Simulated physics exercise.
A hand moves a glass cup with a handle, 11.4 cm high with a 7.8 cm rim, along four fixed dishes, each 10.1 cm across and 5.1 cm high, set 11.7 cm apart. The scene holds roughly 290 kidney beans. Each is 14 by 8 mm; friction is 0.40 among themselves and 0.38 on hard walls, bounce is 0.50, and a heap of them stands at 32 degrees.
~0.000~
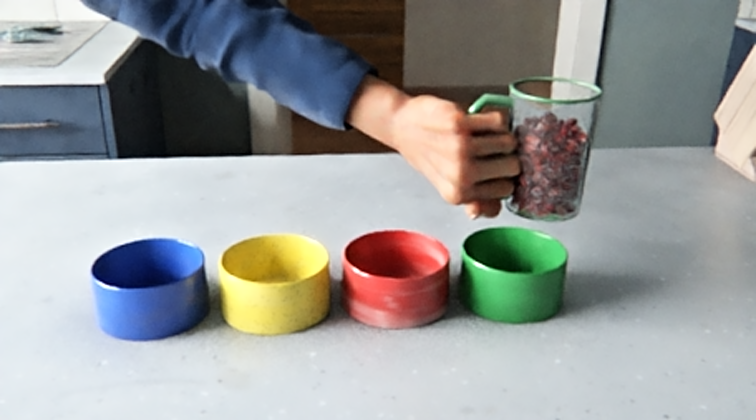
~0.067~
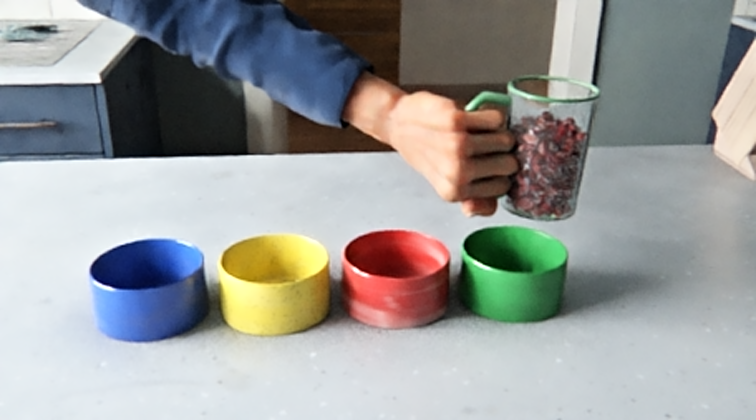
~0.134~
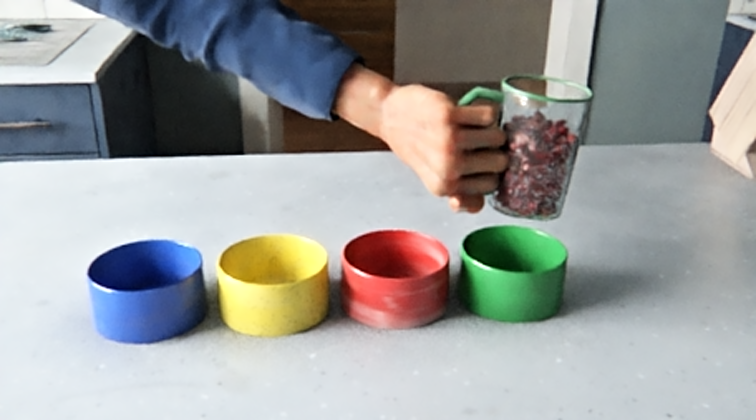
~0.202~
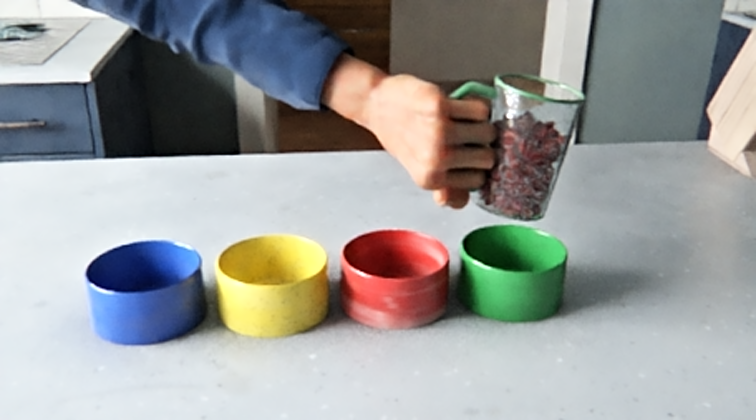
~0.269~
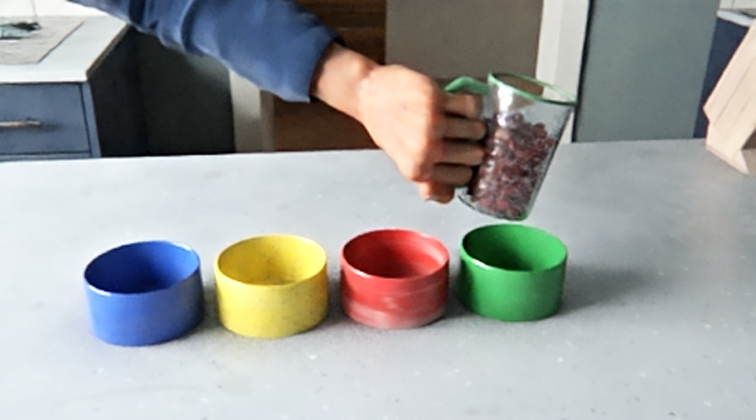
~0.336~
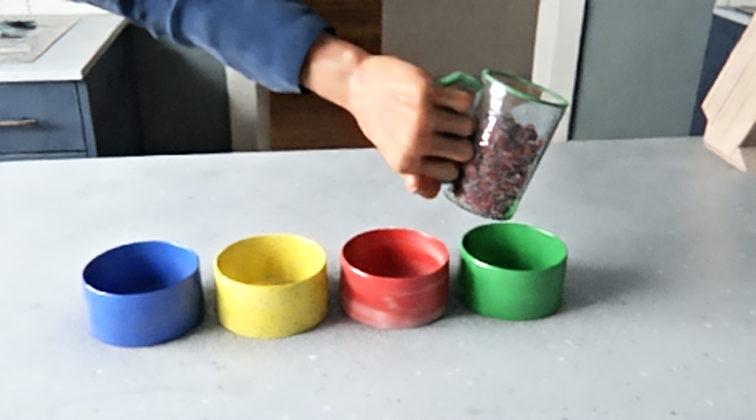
On a pale grey countertop in a kitchen, seen from the front and slightly above, blue cabinets stand in the background. Four round dishes sit in a row, blue, yellow, red and green from left to right, while a hand in a blue sleeve holds a green-rimmed glass cup of dark red beans above the green one. The hand moves the cup a little left, gradually tilting its top rightward, as the view shifts very slightly.
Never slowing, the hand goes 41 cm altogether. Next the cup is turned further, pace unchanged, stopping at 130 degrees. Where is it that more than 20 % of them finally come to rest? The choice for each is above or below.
Red - below it, blue - below it, green - below it, yellow - above it, counter - below it.
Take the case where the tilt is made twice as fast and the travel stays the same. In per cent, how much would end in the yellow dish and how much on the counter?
The yellow dish 0, the counter 10.
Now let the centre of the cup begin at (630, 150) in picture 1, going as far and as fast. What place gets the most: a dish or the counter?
Top spot: Red.
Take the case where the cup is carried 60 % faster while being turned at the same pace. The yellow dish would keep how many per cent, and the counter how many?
The shares would then be yellow 0 and counter 0.
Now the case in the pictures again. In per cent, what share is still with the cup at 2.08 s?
Around 10 in a hundred.
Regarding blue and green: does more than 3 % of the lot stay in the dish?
So blue is a miss and green is a miss.
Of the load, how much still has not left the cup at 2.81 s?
Estimate: Around 0 % of the load.
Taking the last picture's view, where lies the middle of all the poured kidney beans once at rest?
Approximately (278, 287) in the last view.
After 1.38 s, tilt 88 degrees; cup holds 100 %.
Then, at 2.08 s, tilt 130 degrees; cup holds 10 %, red 5 %, yellow 75 %.
Then, at 2.81 s, tilt 130 degrees; cup holds 0 %, red 5 %, yellow 85 %.
In the end, at 3.1 s, red 5 %, blue 0 %, green 0 %, yellow 85 %, counter 10 %.
